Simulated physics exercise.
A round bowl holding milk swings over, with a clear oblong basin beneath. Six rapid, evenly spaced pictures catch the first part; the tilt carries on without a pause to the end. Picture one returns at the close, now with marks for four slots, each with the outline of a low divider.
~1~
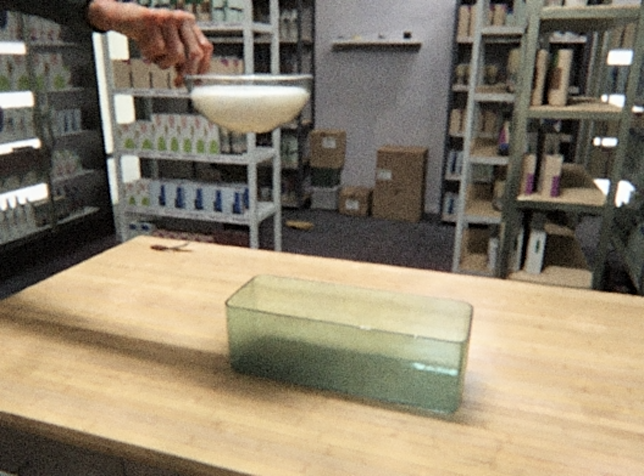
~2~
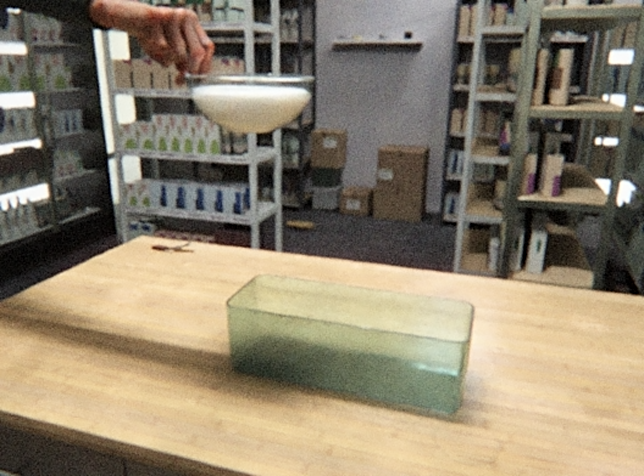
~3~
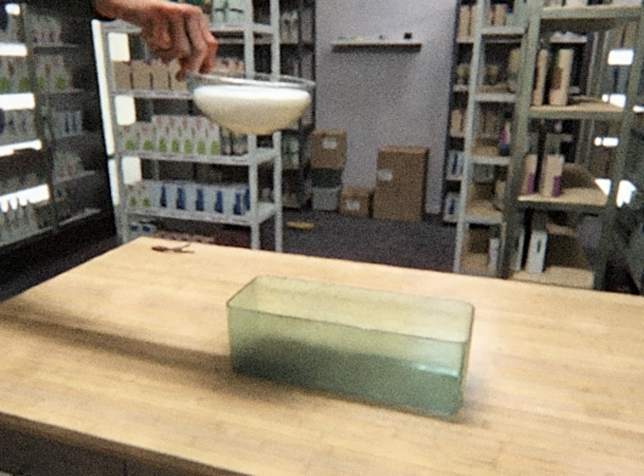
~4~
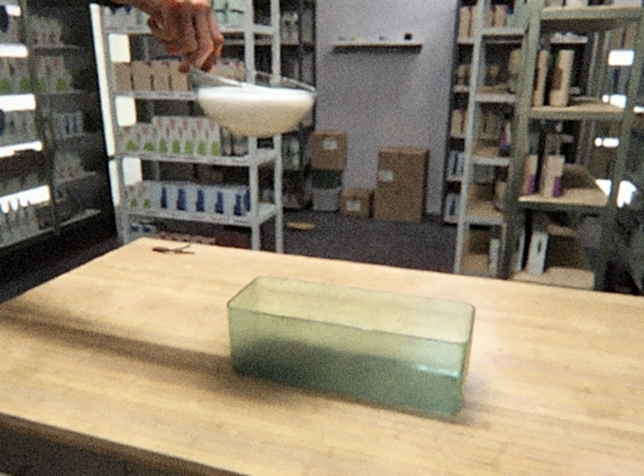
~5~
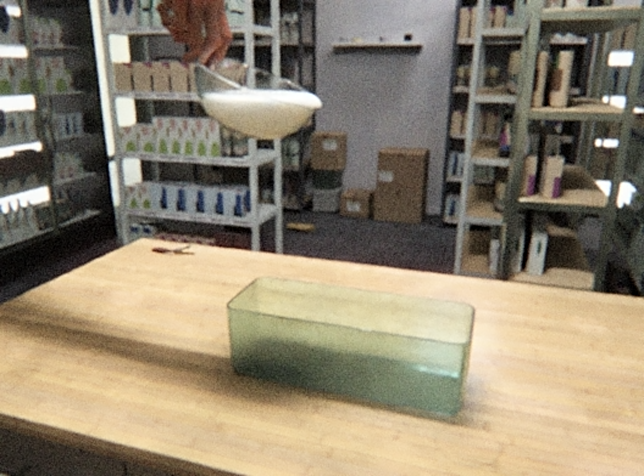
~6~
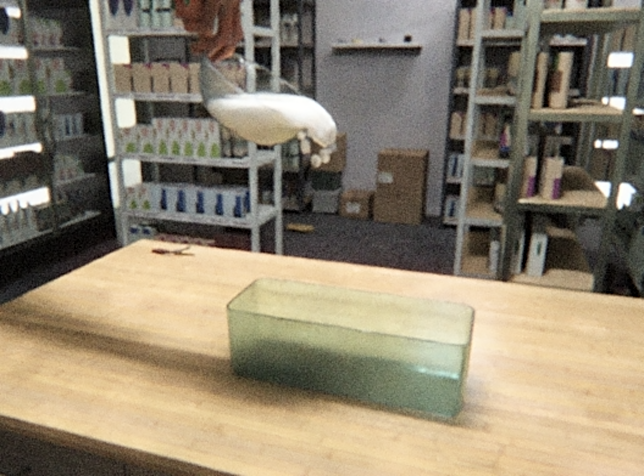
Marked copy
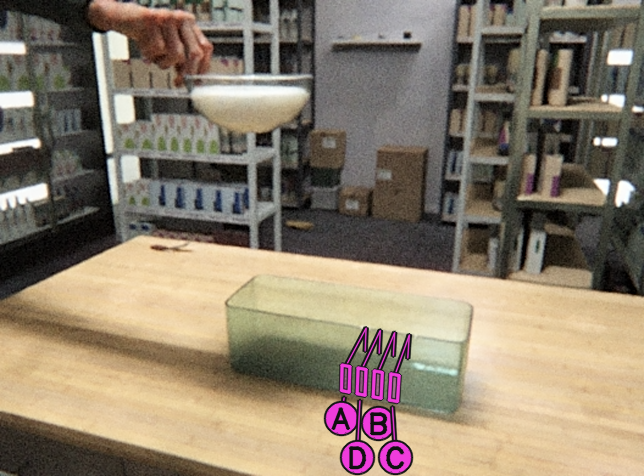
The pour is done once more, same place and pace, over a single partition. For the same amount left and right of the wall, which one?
D works best here.
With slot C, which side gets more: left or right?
The left side.
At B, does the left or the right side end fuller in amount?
The left side.
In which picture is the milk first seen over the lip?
In picture 5.
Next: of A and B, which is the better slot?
The answer is A.
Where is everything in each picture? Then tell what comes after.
In the first frame, upright, lip at (307, 76); basin from (231, 367) to (460, 411); nothing has left yet.
In the second frame, upright, lip at (308, 78); nothing has left yet.
In the third frame, tipped about 6°, lip at (310, 84); nothing has left yet.
In the fourth frame, tipped about 13°, lip at (312, 93); nothing has left yet.
In the fifth frame, tipped about 22°, lip at (313, 105); milk is over the lip, down to (313, 105).
In the sixth frame, tipped about 33°, lip at (312, 119); milk is over the lip, down to (321, 162).
On the marked copy, A at (344, 397); B at (376, 403); C at (392, 407); D at (359, 400).
For slot A, about 37 % ends left of the wall and 60 % right of it; 3 % is lost outside.
For slot B, about 80 % ends left of the wall and 16 % right of it; 4 % is lost outside.
For slot C, about 89 % ends left of the wall and 9 % right of it; 3 % is lost outside.
For slot D, about 52 % ends left of the wall and 45 % right of it; 3 % is lost outside.
